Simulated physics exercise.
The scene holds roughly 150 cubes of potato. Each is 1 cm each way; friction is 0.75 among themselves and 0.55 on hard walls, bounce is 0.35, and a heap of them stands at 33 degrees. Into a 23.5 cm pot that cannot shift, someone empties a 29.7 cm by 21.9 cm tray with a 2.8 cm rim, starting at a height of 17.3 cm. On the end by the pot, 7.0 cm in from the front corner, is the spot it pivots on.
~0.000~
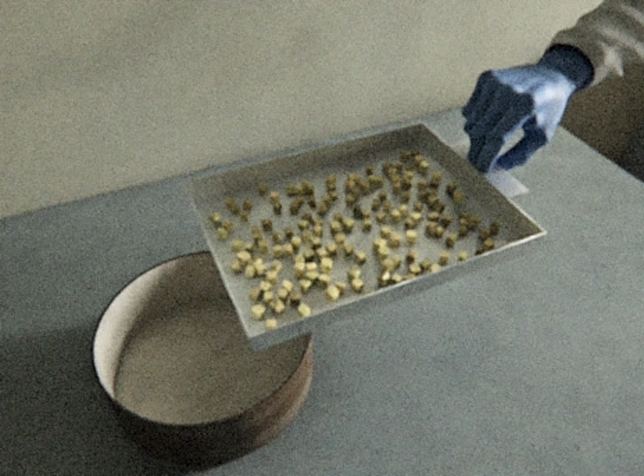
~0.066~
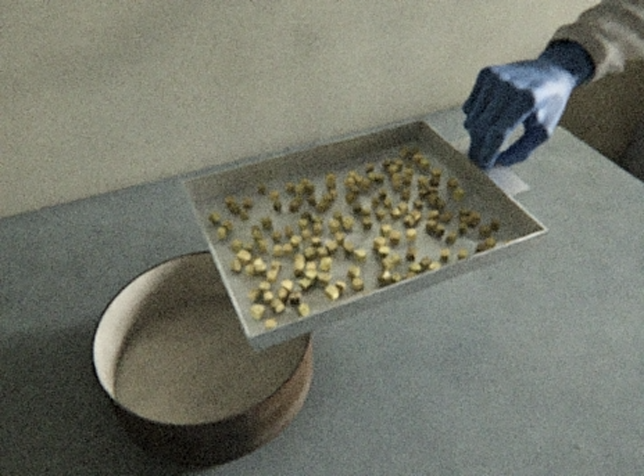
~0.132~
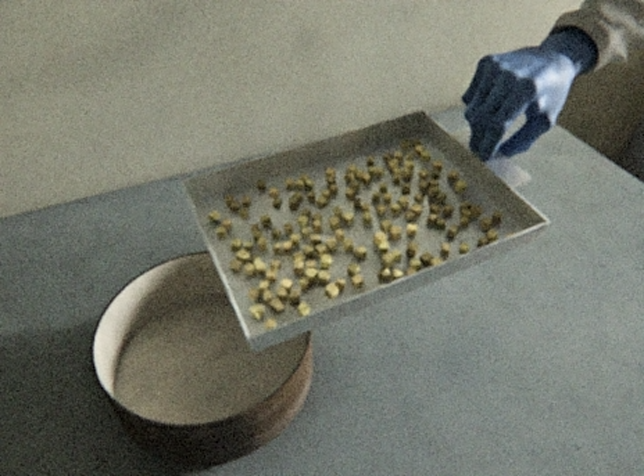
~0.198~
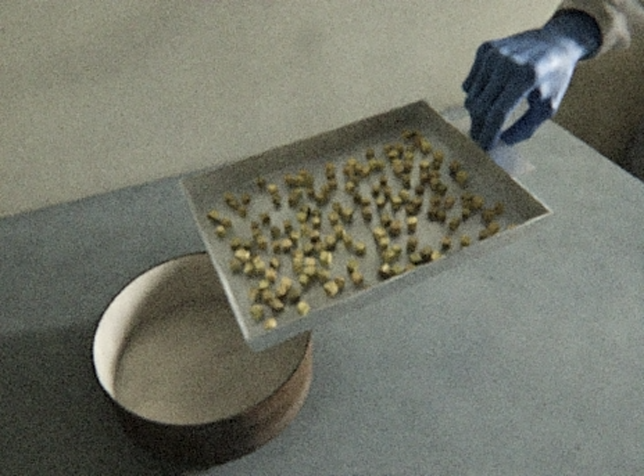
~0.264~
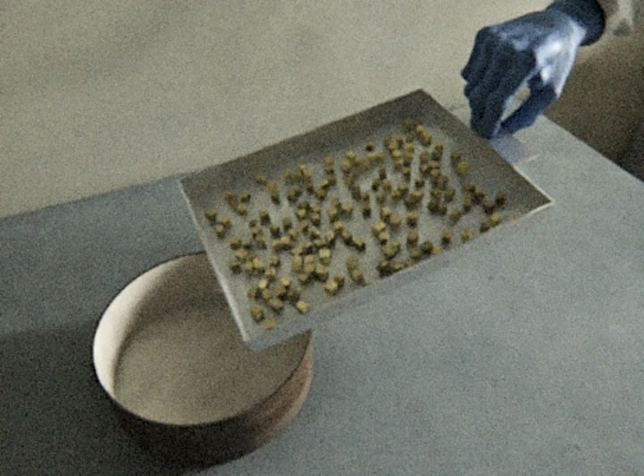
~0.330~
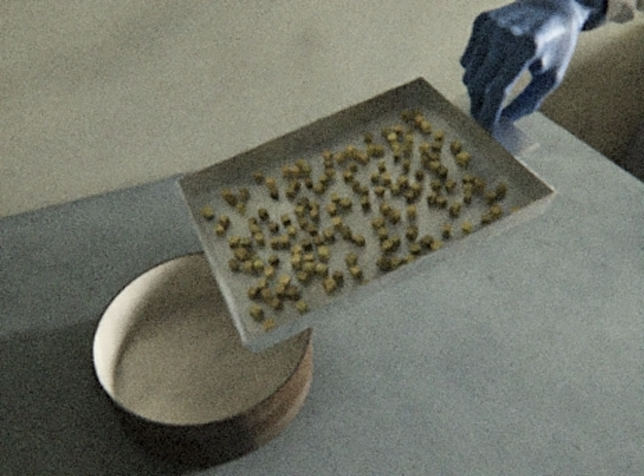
Blue-gloved hand raising the right side of a shallow tray of small yellowish cubes, tilting it gradually toward a round pot.
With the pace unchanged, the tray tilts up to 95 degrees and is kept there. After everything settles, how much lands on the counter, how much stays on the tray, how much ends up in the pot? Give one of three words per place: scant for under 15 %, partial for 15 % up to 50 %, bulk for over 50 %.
As I see it, counter: A sizeable amount; left on the tray: A sprinkling; pot: The main load.
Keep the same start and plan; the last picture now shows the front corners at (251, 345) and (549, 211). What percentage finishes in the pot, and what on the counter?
Split: Pot = 30, counter = 70.
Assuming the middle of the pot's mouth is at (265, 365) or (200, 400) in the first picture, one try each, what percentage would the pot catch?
I'd say close to 80 percent for the first spot and 95 percent for the second.
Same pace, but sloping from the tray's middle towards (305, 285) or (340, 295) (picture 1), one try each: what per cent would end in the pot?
Near 40 and 25 per cent, in that order.
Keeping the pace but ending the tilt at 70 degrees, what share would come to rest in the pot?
I'd say close to 10 percent.
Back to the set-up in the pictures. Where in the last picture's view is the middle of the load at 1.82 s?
Approximately (225, 281) in the final picture.
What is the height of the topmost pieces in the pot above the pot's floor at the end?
My guess is around 2.0 centimetres.
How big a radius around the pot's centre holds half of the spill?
22 cm.
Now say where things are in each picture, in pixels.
In the first frame, tray tilt 0 degrees, front corners at (252, 331) and (539, 231); middle of the pieces at (348, 224); pot at (204, 325).
In the second frame, tray tilt 1 degrees, front corners at (252, 331) and (540, 228); middle of the pieces at (348, 223).
In the third frame, tray tilt 3 degrees, front corners at (251, 332) and (542, 220), lowest corner left front; middle of the pieces at (348, 219).
In the fourth frame, tray tilt 6 degrees, front corners at (250, 334) and (544, 211), lowest corner left front; middle of the pieces at (348, 214).
In the fifth frame, tray tilt 9 degrees, front corners at (248, 335) and (546, 201), lowest corner left front; middle of the pieces at (347, 209).
In the sixth frame, tray tilt 12 degrees, front corners at (247, 336) and (548, 191), lowest corner left front; middle of the pieces at (346, 204); pot at (204, 325). Its pace works out near 45 degrees a second.
After 1.23 s, tilt 51 degrees; the tray holds 95 %, the pot 0 %.
After 1.82 s, tilt 76 degrees; the tray holds 85 %, the pot 5 %.
After 2.47 s, tilt 95 degrees; the tray holds 30 %, the pot 35 %.
In the end, at 3.7 s, counter 25 %, tray 5 %, pot 70 %.
